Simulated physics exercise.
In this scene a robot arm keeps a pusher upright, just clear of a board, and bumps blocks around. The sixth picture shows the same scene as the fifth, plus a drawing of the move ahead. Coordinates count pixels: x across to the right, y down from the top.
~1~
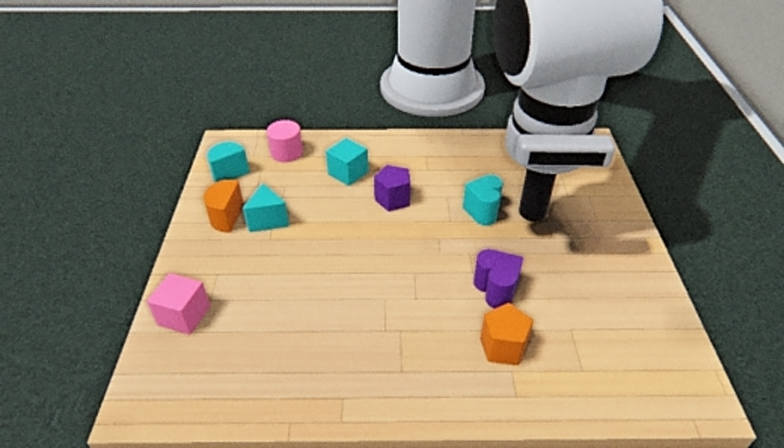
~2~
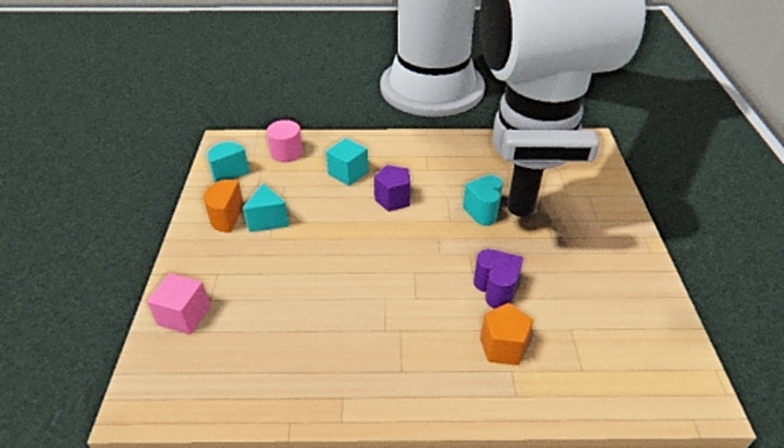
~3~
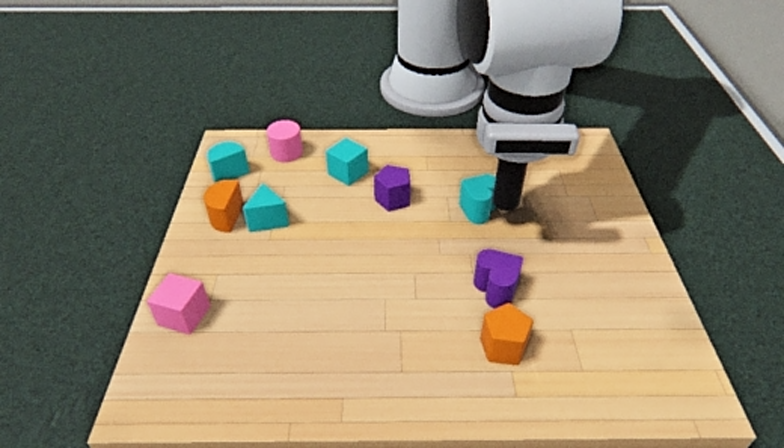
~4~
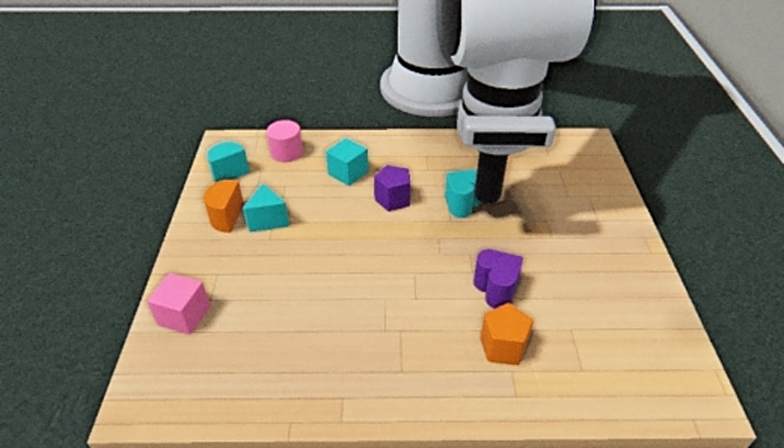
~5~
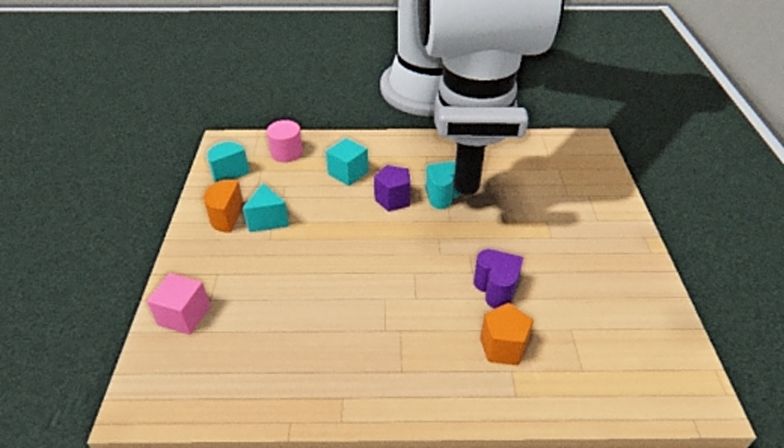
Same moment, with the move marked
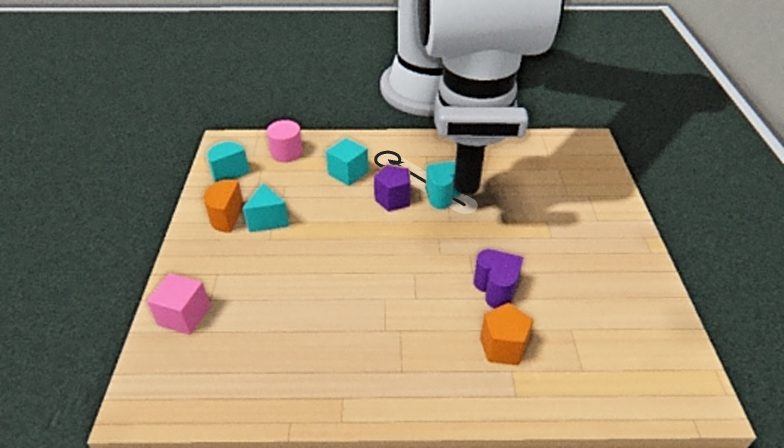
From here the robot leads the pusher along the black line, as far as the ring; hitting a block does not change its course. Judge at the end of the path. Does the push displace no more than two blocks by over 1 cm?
Short answer: Yes.
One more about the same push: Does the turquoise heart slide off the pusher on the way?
The answer is no.
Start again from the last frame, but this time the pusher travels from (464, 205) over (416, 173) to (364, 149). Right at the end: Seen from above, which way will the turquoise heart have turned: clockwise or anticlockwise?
Looking down, it rotates anti-clockwise.
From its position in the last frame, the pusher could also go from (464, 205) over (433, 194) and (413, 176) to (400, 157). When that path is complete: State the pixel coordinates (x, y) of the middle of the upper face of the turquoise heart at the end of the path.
I'd expect the centre of its top face to be at (377, 136).
The drawn path runs in a line from (464, 205) to (388, 159).
What follows on the original path. One third of the way, pusher at (439, 172); turquoise heart at (417, 156).
Two thirds of the way, pusher at (412, 156); turquoise heart at (391, 142).
At the end, pusher at (388, 142); purple five-sided block not moved; turquoise heart at (367, 129).
